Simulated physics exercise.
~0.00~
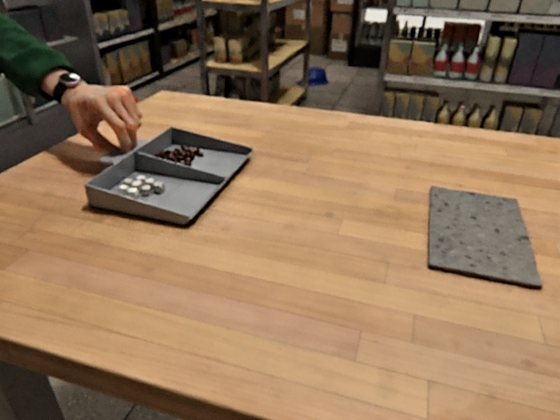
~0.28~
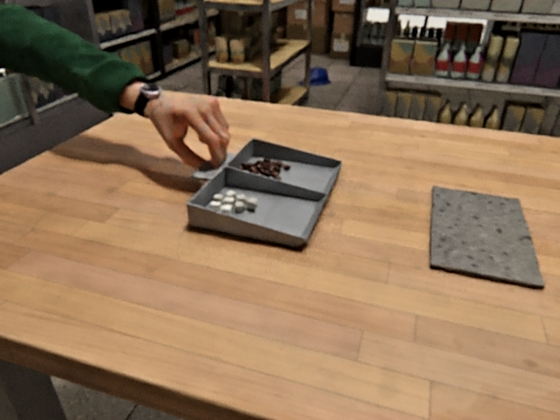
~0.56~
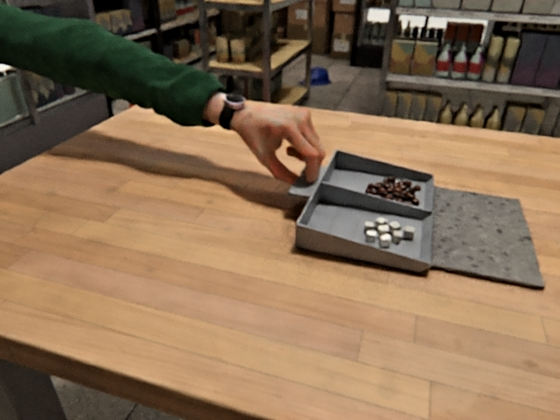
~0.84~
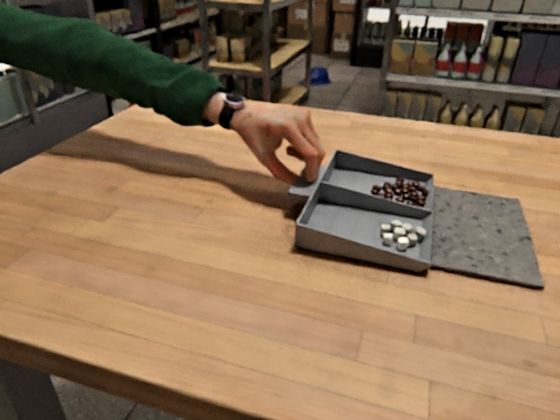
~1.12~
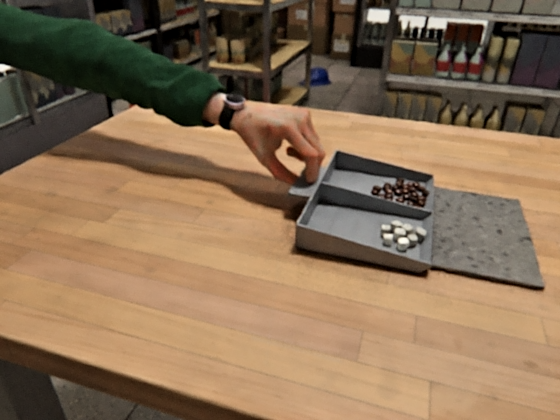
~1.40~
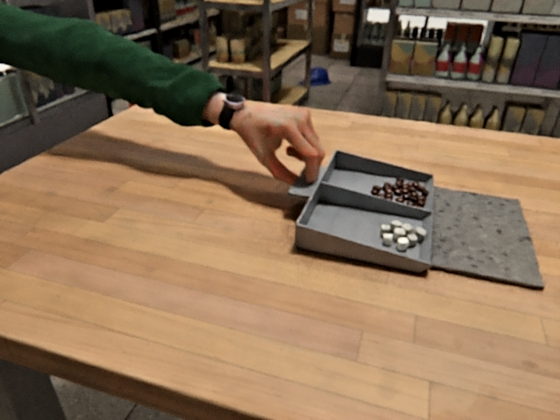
The clip shows a hand pushing a grey two-part tray, holding dark red pieces and whitish ones, rightward across a wooden table until it stops against a speckled grey slab. Both groups slide farther right inside the tray, then settle, all still within it.
